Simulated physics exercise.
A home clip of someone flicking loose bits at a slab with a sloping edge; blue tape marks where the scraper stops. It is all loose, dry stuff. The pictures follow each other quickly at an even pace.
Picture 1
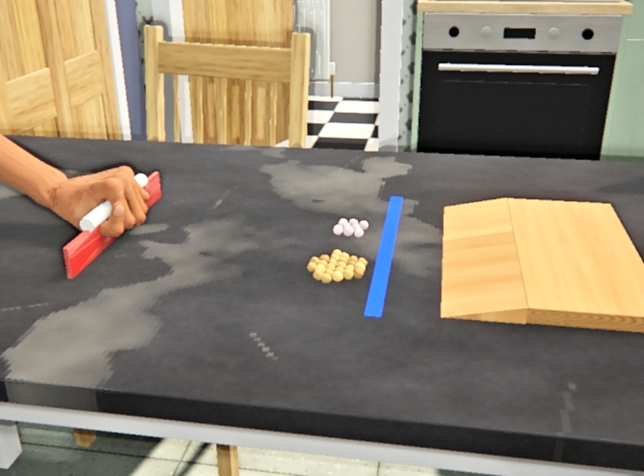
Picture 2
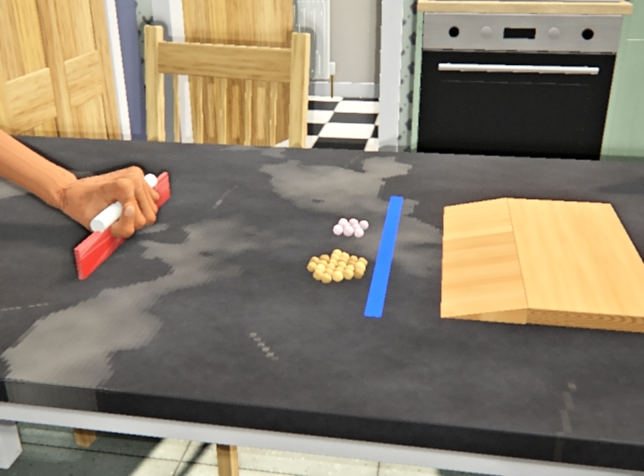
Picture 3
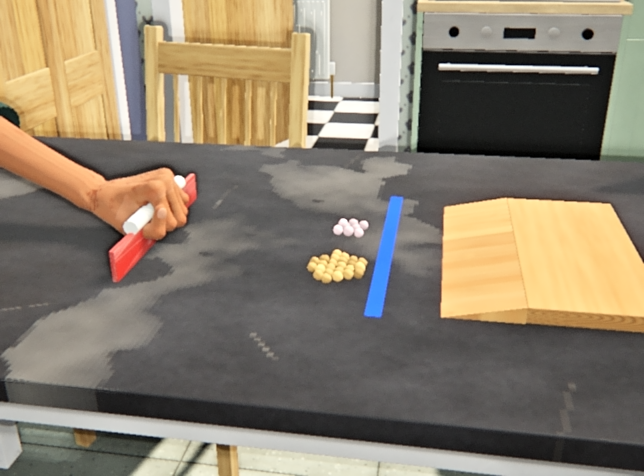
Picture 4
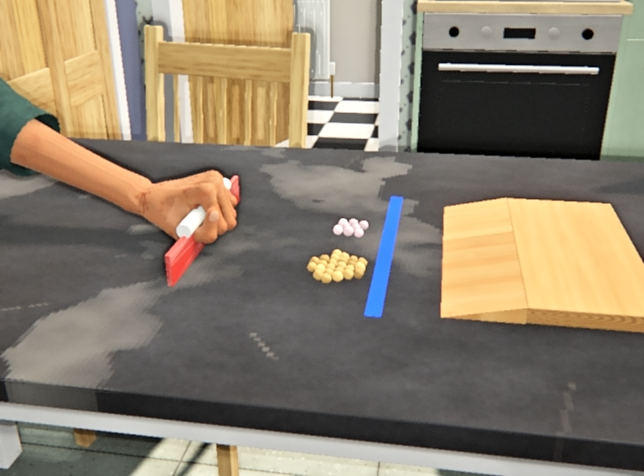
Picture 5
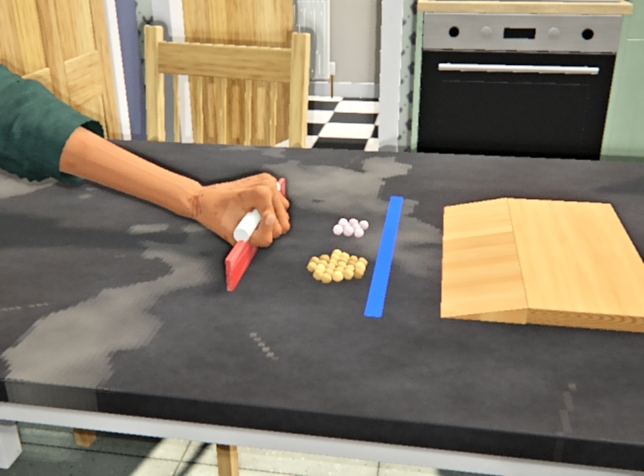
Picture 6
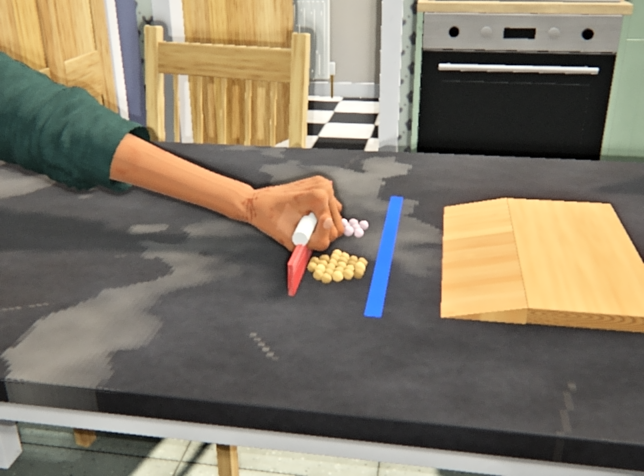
The video shows a hand sliding a red scraper with a white handle rightward across a dark tabletop, slowly at first, then up close to two small piles, one tan and one pale pink, beside blue tape and a wooden slab.
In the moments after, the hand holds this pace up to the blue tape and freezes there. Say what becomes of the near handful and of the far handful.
Here the near handful sends pieces over the top, and the far handful sends pieces over the top.
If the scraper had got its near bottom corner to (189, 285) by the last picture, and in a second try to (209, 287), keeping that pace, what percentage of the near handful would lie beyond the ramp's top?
First some 0, then 0 per cent.
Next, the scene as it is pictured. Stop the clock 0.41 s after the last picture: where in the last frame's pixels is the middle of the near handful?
Around (546, 267).
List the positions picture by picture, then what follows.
In the first picture, scraper (76, 255), at rest; blue tape (396, 202); top of the ramp (526, 298); near handful (341, 267), a few dried chickpeas; far handful (346, 227), a few sugar pearls.
In the second picture, scraper (87, 256); far handful (346, 227).
In the third picture, scraper (121, 258); near handful (341, 267).
In the fourth picture, scraper (175, 262); far handful (346, 227).
In the fifth picture, scraper (234, 267); near handful (341, 267).
In the sixth picture, scraper (294, 271); blue tape (396, 202); top of the ramp (526, 298); near handful (341, 267); far handful (346, 227).
Then, 0.06 s later than the last frame, scraper still moving, near (371, 220); near handful every one short of the ramp; far handful every one short of the ramp.
Then, 0.13 s later than the last frame, scraper stopped at the blue tape; near handful roughly a quarter on the ramp, the larger part short of the ramp; far handful the larger part on the ramp, roughly a quarter short of the ramp.
Then, 0.41 s later than the last frame, scraper stopped at the blue tape; near handful roughly two thirds past the top, roughly a third on the ramp; far handful every one past the top.
When it is over, scraper stopped at the blue tape; near handful roughly two thirds past the top, about a tenth on the ramp, roughly a third short of the ramp; far handful every one past the top.
